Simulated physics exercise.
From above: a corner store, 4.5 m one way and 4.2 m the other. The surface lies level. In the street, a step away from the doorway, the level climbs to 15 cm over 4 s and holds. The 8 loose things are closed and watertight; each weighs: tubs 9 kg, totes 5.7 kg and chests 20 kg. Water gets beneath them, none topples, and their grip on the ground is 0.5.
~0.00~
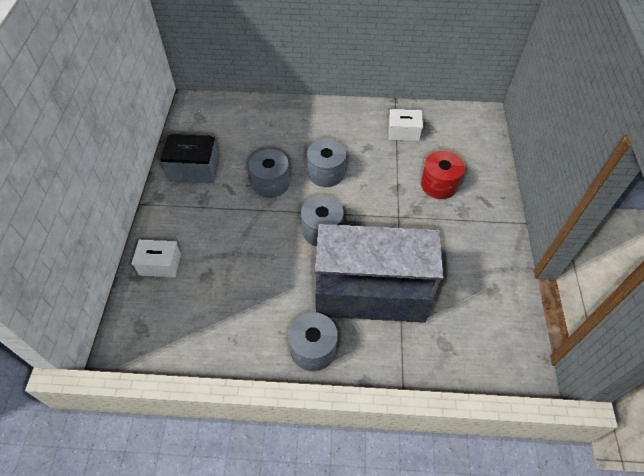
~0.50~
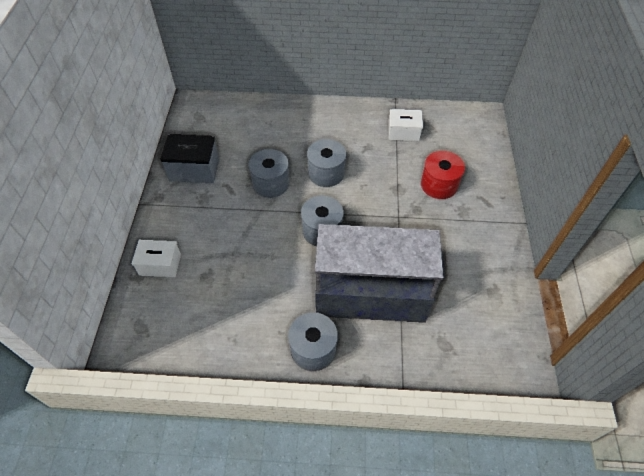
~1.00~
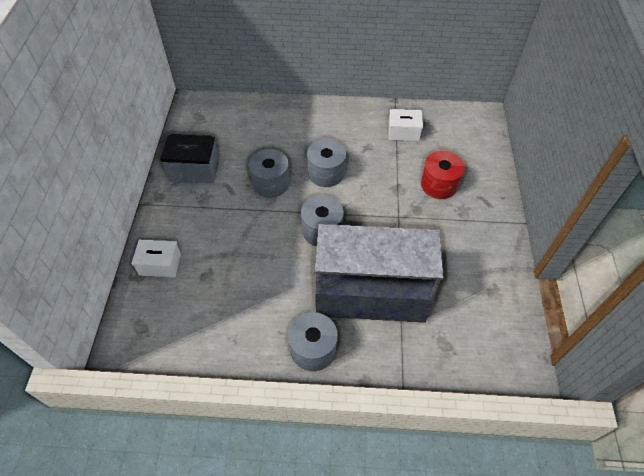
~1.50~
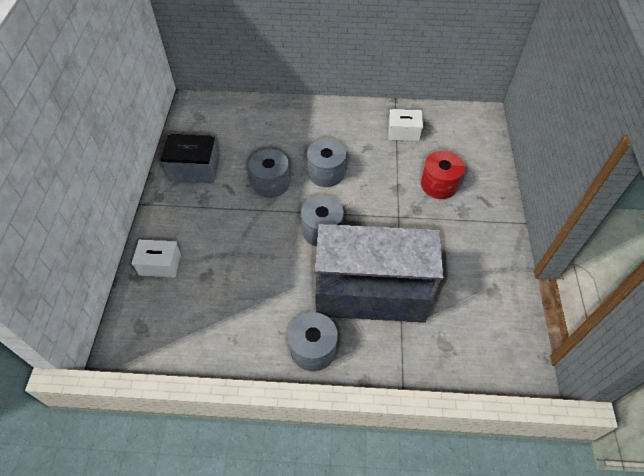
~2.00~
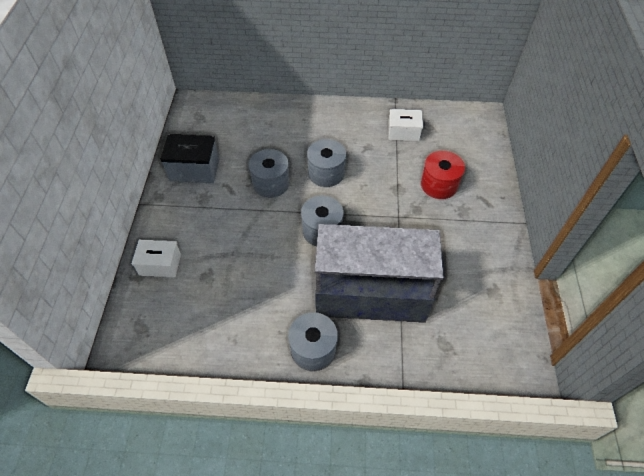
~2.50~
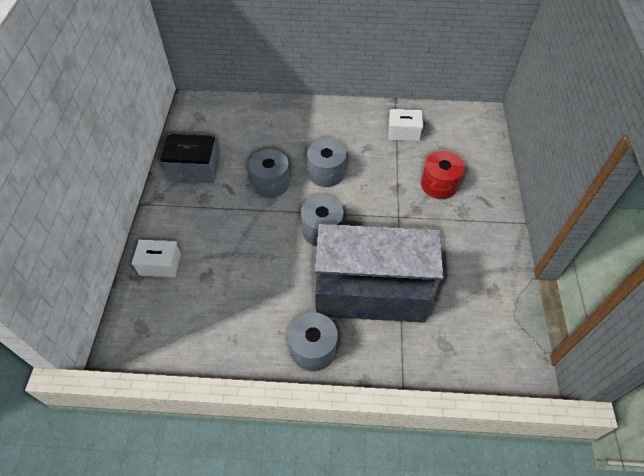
In a corner store seen from above, grey round tubs, a red one, pale boxes and a dark chest sit around a stone-topped counter. Outside, the street's surface turns from bluish to teal as water spreads over it, then a thin sheet edges through the right doorway, while nothing inside shifts.
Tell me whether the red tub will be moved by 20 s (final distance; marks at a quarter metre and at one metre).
The red tub barely shifts.
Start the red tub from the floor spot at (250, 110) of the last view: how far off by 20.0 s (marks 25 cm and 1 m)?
It gets carried off.
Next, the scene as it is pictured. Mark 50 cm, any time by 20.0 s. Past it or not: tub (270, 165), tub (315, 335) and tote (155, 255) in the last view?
In that order: More, more, past it.
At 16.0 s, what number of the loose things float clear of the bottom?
2 of them.
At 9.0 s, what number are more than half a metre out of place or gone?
0 of them.
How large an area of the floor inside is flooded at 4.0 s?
Roughly 2.5 m2.
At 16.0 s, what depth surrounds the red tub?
Roughly 4 cm.
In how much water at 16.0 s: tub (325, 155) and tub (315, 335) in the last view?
Roughly 5 and 6 cm.
After 4.0 s the red tub is near (445, 165), 0.0 m from its start, aground; 0 afloat.
After 9.0 s the red tub is near (445, 165), 0.0 m from its start, aground; 0 afloat.
After 16.0 s the red tub is near (445, 165), 0.0 m from its start, aground; 2 afloat.
After 20.0 s the red tub is near (438, 165), 0.1 m from its start, afloat; 7 afloat.
